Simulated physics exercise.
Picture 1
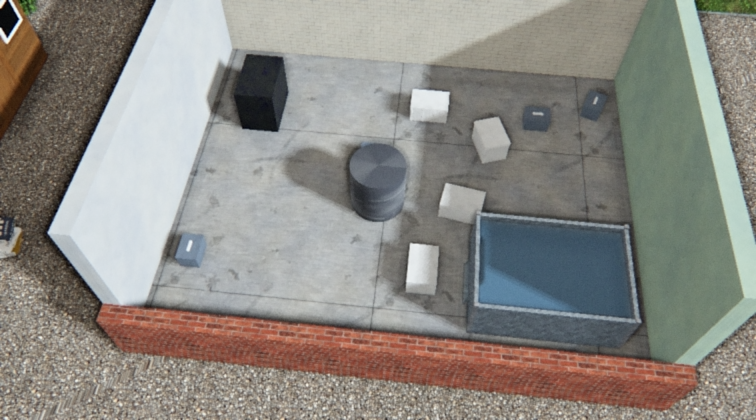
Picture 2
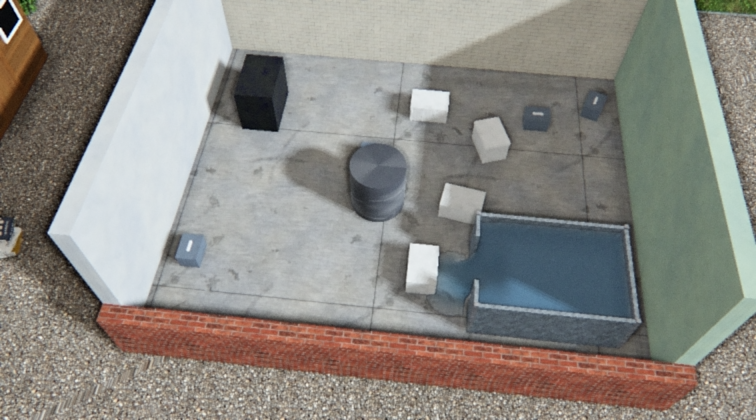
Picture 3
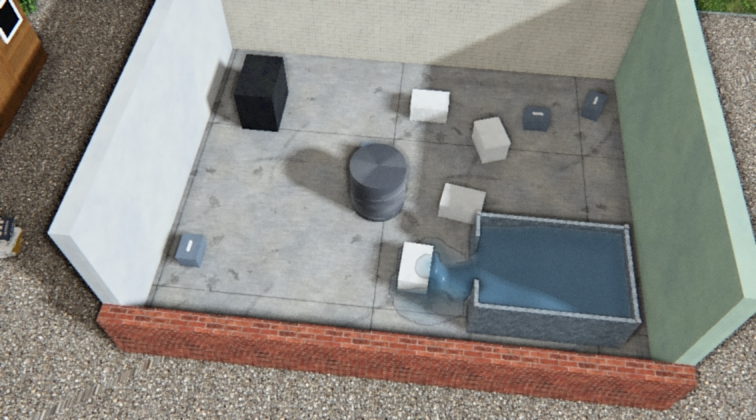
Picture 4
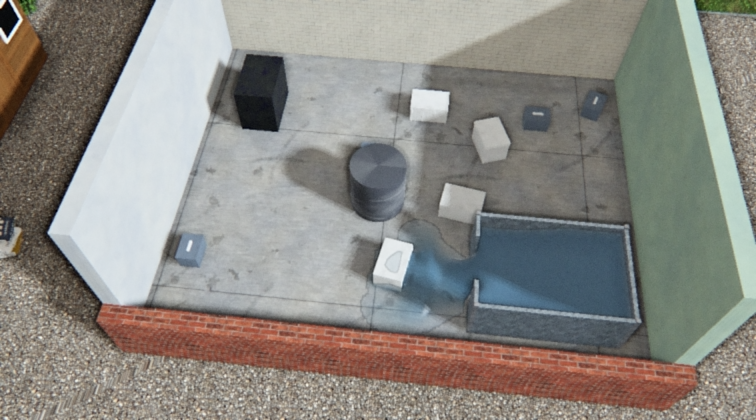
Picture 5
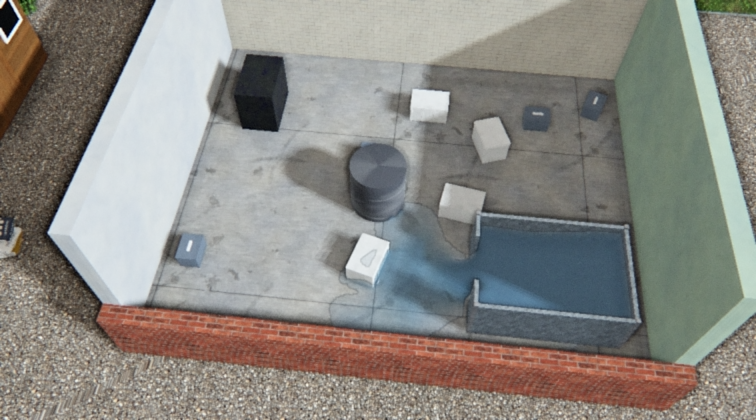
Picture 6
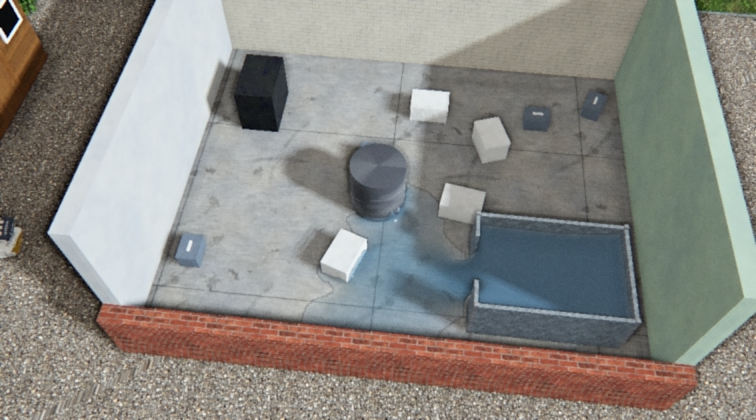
Water pouring from a gap in a raised tank in a walled yard, spreading left and pushing a white crate across concrete.
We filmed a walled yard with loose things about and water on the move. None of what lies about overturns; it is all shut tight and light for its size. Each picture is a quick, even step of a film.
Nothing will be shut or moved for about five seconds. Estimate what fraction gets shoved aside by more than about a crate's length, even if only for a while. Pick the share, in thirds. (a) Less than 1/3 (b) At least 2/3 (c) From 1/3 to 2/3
Less than 1/3.
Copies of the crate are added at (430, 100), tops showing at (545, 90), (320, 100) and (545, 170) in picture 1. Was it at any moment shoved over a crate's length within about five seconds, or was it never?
One after the other: Never so far, under that, never so far.
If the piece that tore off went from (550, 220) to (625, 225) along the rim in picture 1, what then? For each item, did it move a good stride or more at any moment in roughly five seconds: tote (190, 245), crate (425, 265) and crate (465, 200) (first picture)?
Same order as named: Not sent that far; not sent that far; not sent that far.
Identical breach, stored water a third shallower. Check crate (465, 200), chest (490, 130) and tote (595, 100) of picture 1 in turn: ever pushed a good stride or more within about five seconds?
Result by item: Didn't cover it; didn't cover it; didn't cover it.
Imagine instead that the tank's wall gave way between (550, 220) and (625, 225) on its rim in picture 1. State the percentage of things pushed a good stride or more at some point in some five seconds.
I make it 50 per cent.
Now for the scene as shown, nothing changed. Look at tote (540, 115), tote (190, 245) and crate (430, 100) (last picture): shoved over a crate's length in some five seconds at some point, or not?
Object by object as listed: Kept nearby, then got well clear, then kept nearby.
A moment on, 1 of 8 are well off their spots; 0 afloat.
Next, 1 of 8 are well off their spots; 1 afloat.
Later, 2 of 8 are well off their spots; 1 afloat.
In the end, 2 of 8 are well off their spots, and 2 have been at some point; 1 afloat.
